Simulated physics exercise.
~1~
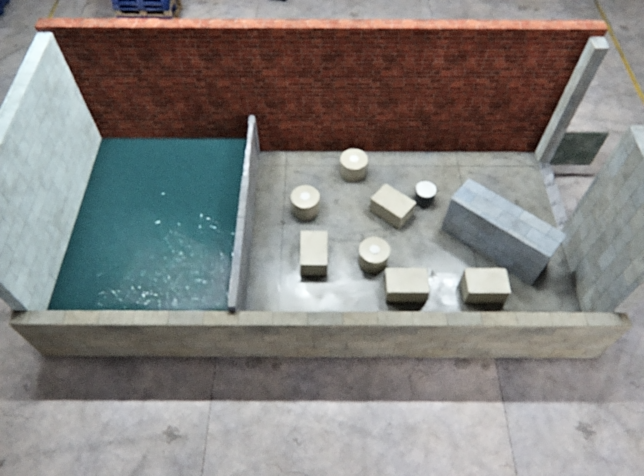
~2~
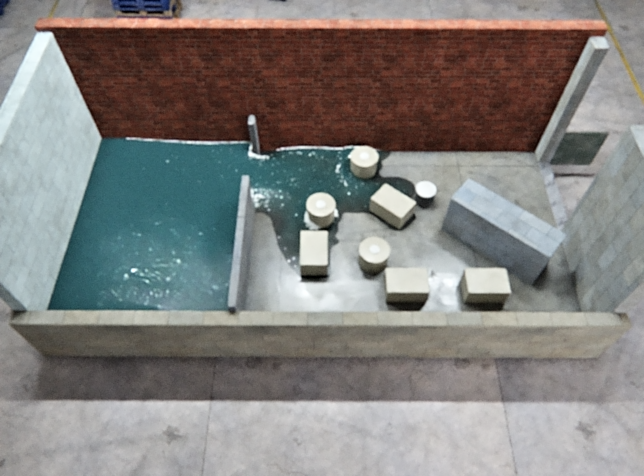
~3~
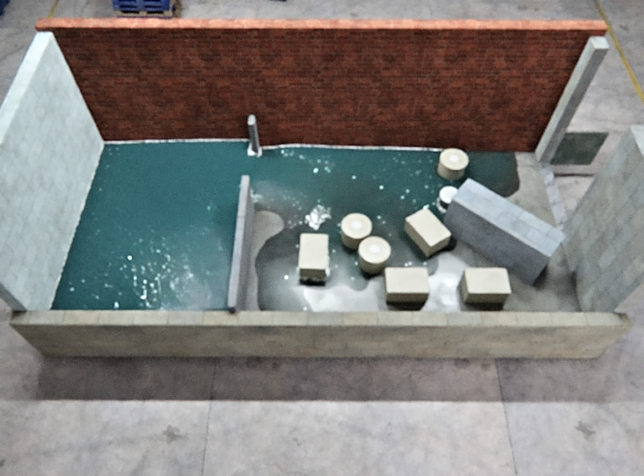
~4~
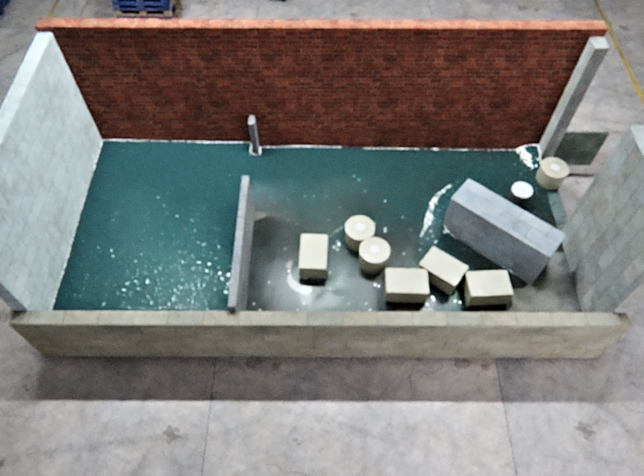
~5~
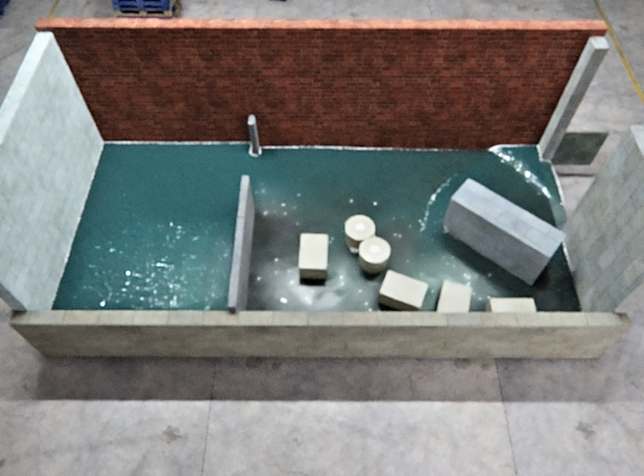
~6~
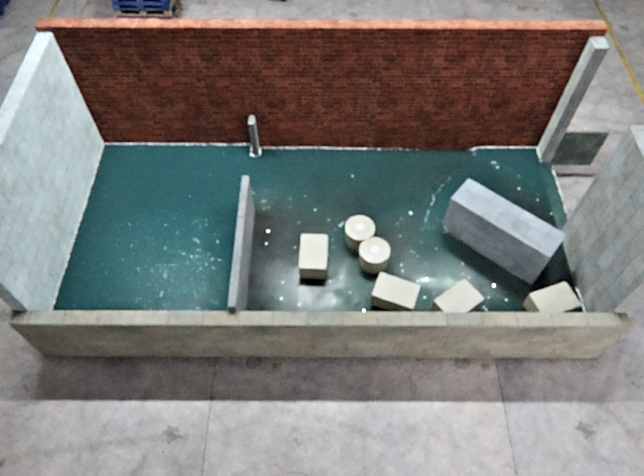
We see a walled enclosure where teal water bursts through a gap in a partition and spreads rightward among pale blocks and round tubs, pushing several along; two round ones leave at the far right, while the rest remain standing in water around a large grey block.
